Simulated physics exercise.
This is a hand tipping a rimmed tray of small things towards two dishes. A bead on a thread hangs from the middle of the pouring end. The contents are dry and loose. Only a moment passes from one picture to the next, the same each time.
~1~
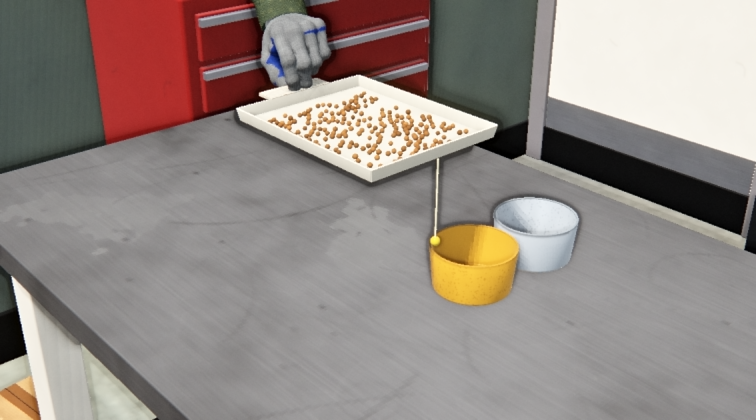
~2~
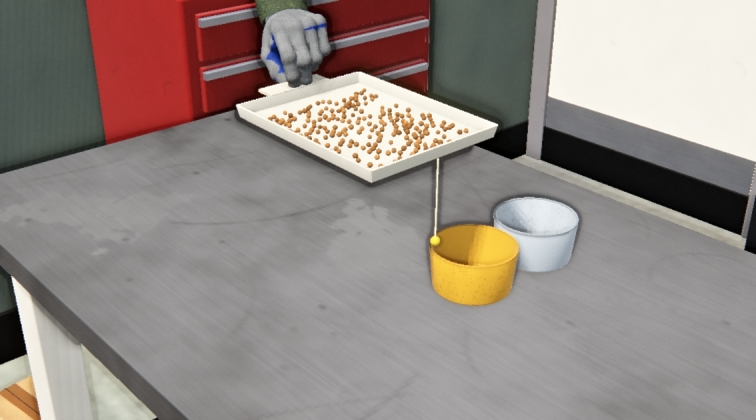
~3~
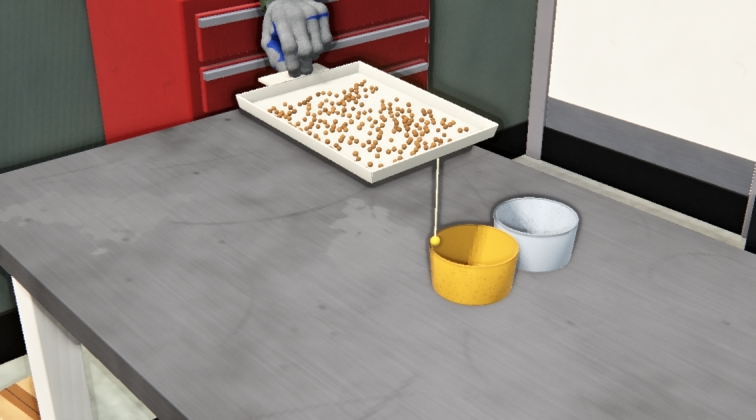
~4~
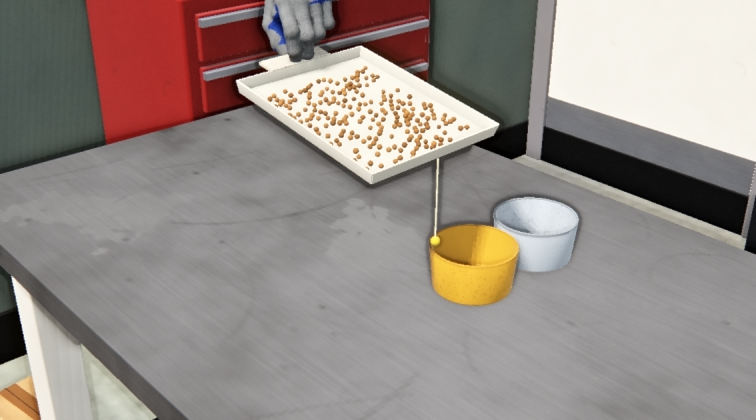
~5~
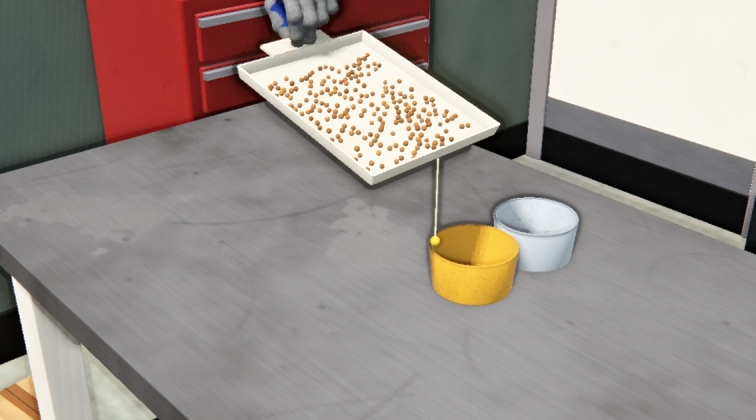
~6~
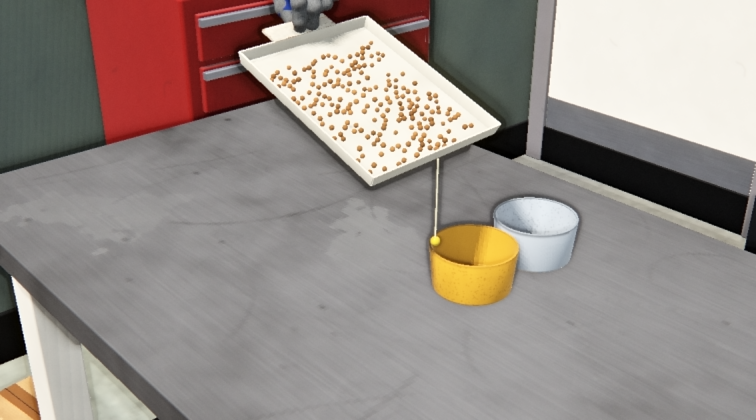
On a grey tabletop, a gloved hand holds a white tray of small brown balls near a yellow dish and a pale blue one, then gradually raises the handle end, tilting the tray towards its near end.
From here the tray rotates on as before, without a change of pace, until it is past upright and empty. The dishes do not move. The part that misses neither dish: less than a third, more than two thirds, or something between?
They take under a third between them.
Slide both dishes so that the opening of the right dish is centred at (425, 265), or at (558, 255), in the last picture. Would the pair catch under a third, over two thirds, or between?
At the first place the middle third, at the second under a third.
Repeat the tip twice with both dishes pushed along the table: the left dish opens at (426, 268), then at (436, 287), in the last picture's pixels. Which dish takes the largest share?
In turn: The left dish; the left dish.
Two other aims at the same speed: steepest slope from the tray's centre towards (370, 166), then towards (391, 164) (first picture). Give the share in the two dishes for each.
First some 0, then 0 per cent.
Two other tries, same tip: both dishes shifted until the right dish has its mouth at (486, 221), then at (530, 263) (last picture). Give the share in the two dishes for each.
First some 0, then 30 per cent.
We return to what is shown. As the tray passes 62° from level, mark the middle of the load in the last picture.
At about (415, 155).
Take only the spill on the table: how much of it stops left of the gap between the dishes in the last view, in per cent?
About 90 per cent.
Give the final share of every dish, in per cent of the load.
About: Left dish 20, right dish 0 per cent.
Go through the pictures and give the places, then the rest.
In the first picture, corners of the pouring end at (372, 169) and (494, 125), level; middle of the load at (369, 126), cereal balls; left dish at (506, 278); right dish at (567, 247); bead on its thread at (435, 241).
In the second picture, corners of the pouring end at (372, 169) and (494, 125), level; middle of the load at (369, 124).
In the third picture, corners of the pouring end at (372, 170) and (494, 124), tipped barely, lowest at the left corner; middle of the load at (370, 119).
In the fourth picture, corners of the pouring end at (373, 172) and (495, 124), tipped a little, lowest at the left corner; middle of the load at (370, 112).
In the fifth picture, corners of the pouring end at (373, 173) and (496, 123), tipped a little, lowest at the left corner; middle of the load at (372, 105).
In the sixth picture, corners of the pouring end at (374, 175) and (497, 123), tipped clearly, lowest at the left corner; middle of the load at (375, 100), a small part on the move; left dish at (506, 278); right dish at (567, 247).
Soon after the last picture, tray tipped steeply; most on the tray; a stray few outside both; a small part in the air.
A little later, tray tipped right over; most on the tray; a stray few in the left dish; about a quarter outside both; a stray few in the air.
Later still, tray tipped past a quarter turn; a small part in the left dish; most outside both.
At rest, tray tipped past a quarter turn; a small part in the left dish; none in the right dish; most outside both.
